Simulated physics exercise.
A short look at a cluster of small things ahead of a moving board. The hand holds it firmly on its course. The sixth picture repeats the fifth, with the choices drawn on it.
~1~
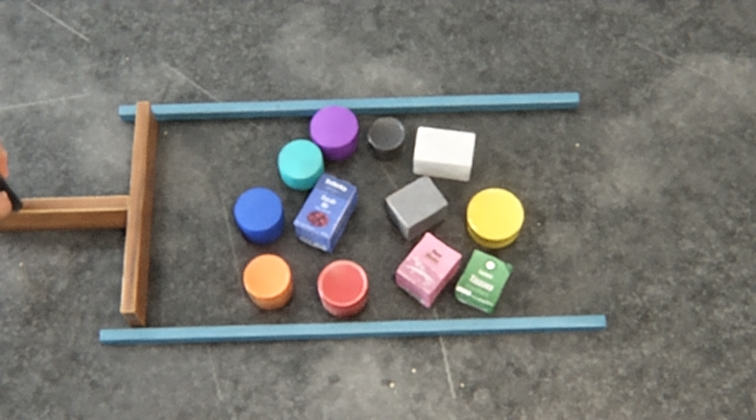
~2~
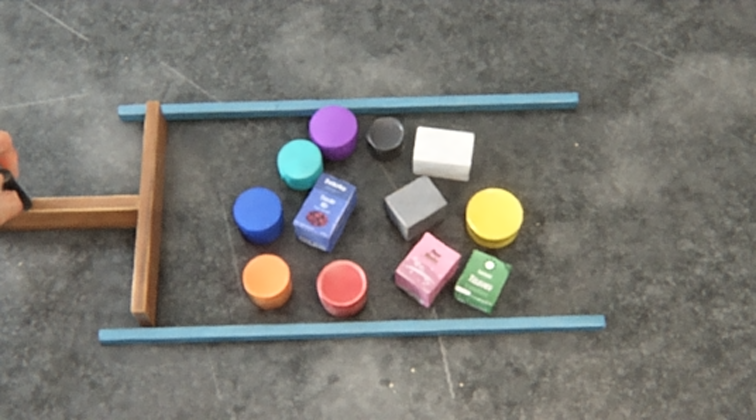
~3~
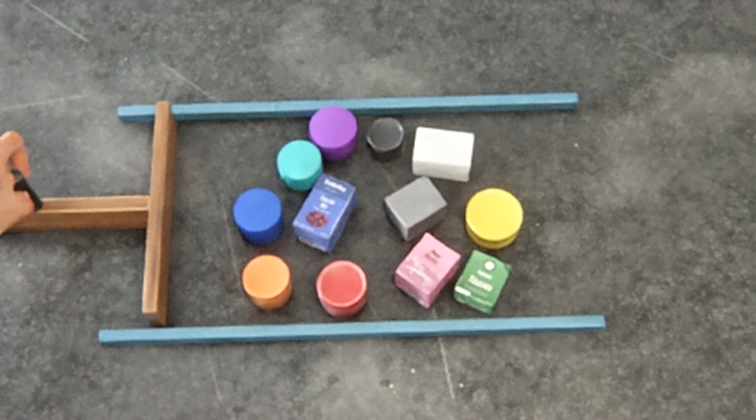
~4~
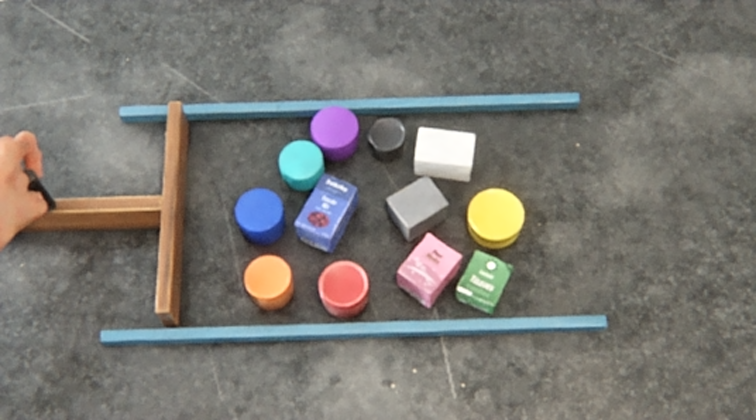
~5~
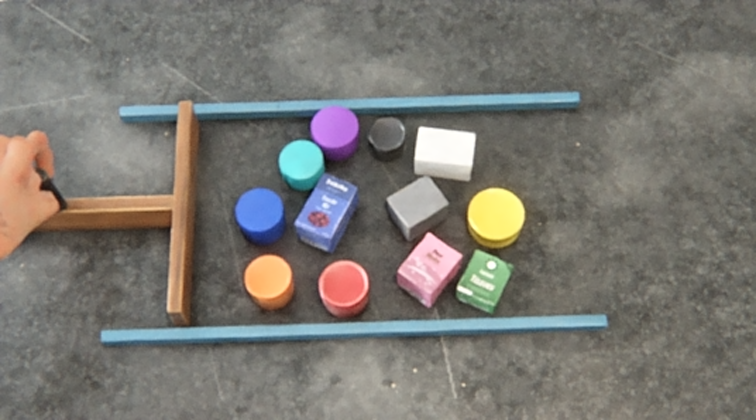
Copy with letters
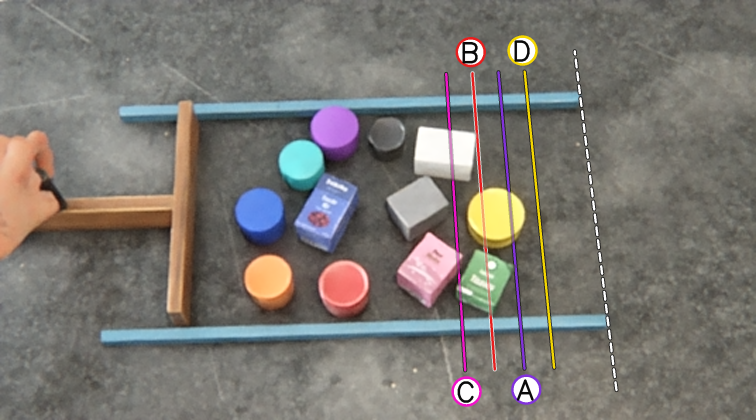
The video shows a hand sliding a wooden T-shaped board slowly to the right between two blue strips, toward a cluster of colourful round containers, small boxes and blocks, which stay still on a dark surface, untouched.
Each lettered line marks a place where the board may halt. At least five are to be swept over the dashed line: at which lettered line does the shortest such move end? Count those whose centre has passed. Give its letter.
Line D.
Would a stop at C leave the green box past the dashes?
No.
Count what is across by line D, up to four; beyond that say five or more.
It has five or more across.
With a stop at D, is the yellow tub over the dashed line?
Yes.
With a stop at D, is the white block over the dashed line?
By then, yes.
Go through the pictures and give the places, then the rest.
The first frame shows board (136, 202); blue packet (326, 212); grey block (417, 208).
The second frame shows board (145, 202); green box (483, 283).
The third frame shows board (156, 202); orange jar (268, 283).
The fourth frame shows board (169, 202); white block (444, 155).
The fifth frame shows board (180, 202); purple pot (336, 134); yellow tub (495, 219); pink box (429, 270).
On the marked copy, A at (511, 211); B at (483, 212); C at (455, 213); D at (538, 210); the dashed line at (594, 209).
Taking D. A third of the way, board (308, 197); yellow tub (495, 219); green box (485, 283); none across.
Two thirds of the way, board (436, 193); yellow tub (582, 232); grey block (554, 194); none across.
When it is over, board (538, 190); yellow tub (666, 228); grey block (651, 181); seven across.
As for the rest, A gets only three across; B gets only one across; C gets none across.
